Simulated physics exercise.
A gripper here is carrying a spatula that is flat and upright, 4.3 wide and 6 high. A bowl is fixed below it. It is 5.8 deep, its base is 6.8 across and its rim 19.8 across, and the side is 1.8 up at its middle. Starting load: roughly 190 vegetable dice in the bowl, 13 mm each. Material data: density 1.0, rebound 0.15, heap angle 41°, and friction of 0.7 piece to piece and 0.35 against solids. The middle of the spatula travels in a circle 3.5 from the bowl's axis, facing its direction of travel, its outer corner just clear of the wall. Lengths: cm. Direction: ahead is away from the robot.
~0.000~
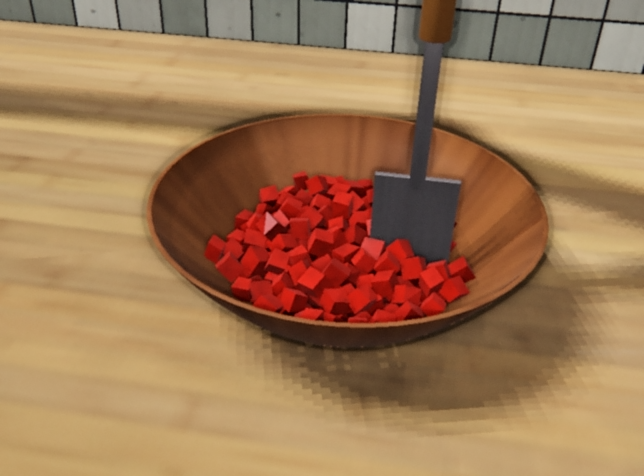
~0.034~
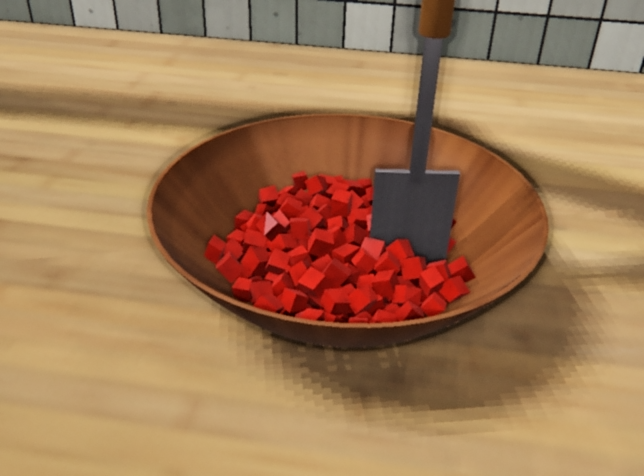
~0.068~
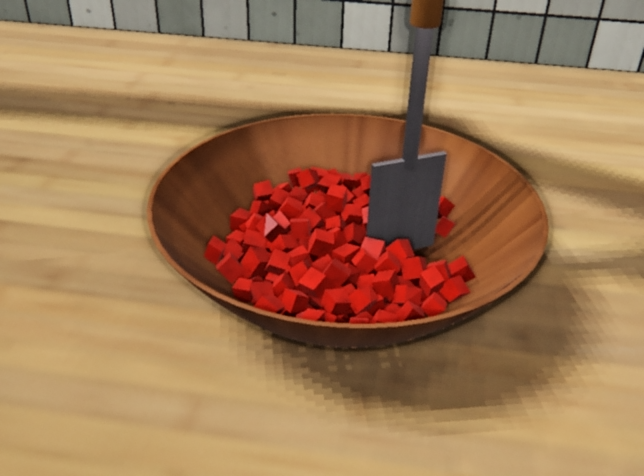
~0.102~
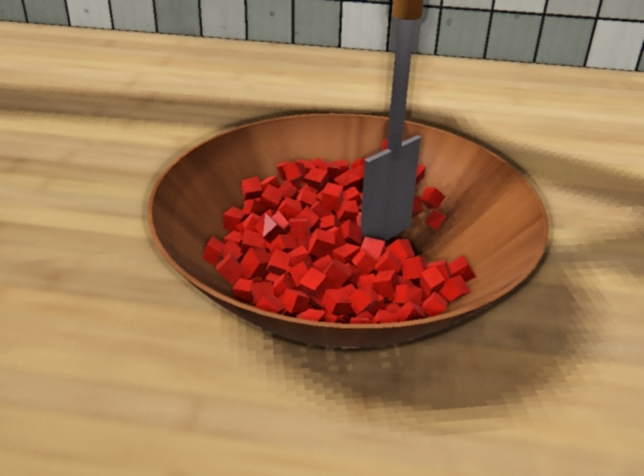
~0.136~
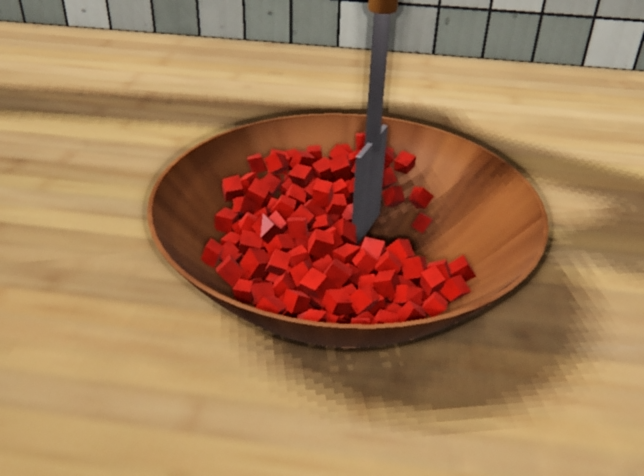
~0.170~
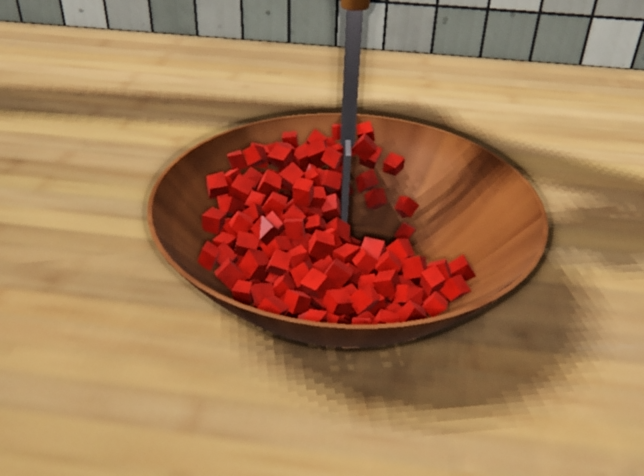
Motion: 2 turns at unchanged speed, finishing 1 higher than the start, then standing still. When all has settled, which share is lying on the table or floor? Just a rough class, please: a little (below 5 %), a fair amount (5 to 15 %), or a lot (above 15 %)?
A fair amount.
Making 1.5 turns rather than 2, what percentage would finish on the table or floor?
Roughly 10 per cent would end up there.
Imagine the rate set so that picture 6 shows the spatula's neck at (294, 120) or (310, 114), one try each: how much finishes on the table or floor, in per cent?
Roughly 25 and 20 percent, in that order.
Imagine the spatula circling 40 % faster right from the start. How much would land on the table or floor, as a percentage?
In that case it comes to around 25 percent.
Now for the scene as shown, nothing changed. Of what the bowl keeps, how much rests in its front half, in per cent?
Estimate: Some 40 %.
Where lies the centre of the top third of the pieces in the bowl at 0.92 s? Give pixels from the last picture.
I'd put it close to (288, 269).
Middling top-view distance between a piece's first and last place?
Reading: Around 9 cm.
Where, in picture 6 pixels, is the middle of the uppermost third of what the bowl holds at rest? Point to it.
Near (412, 193).
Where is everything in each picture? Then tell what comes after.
In the first picture, the spatula neck at (421, 150), 0° round; upper third of the load around (325, 238), from x 215 to 460, top at y 180; 189 in the bowl.
In the second picture, the spatula neck at (421, 144), 9° round; upper third of the load around (327, 229), from x 215 to 460, top at y 180.
In the third picture, the spatula neck at (413, 132), 31° round; upper third of the load around (335, 220), from x 215 to 460, top at y 175.
In the fourth picture, the spatula neck at (397, 122), 53° round; upper third of the load around (327, 209), from x 215 to 460, top at y 150.
In the fifth picture, the spatula neck at (374, 115), 75° round; upper third of the load around (315, 192), from x 215 to 460, top at y 135.
In the sixth picture, the spatula neck at (349, 111), 97° round; upper third of the load around (294, 181), from x 210 to 460, top at y 130; 189 in the bowl.
After 0.55 s, 341° round, highest piece 7 above the table; 182 in the bowl, 7 on the table or floor.
After 0.92 s, 225° round, highest piece 6 above the table; 174 in the bowl, 14 on the table or floor, 1 in flight or on the tool.
After 1.31 s, 0° round, highest piece 7 above the table; 173 in the bowl, 16 on the table or floor.
After 2.01 s, 0° round, highest piece 7 above the table; 173 in the bowl, 16 on the table or floor.
In the end, 173 in the bowl, 16 on the table or floor. That is 8 % on the table or floor.
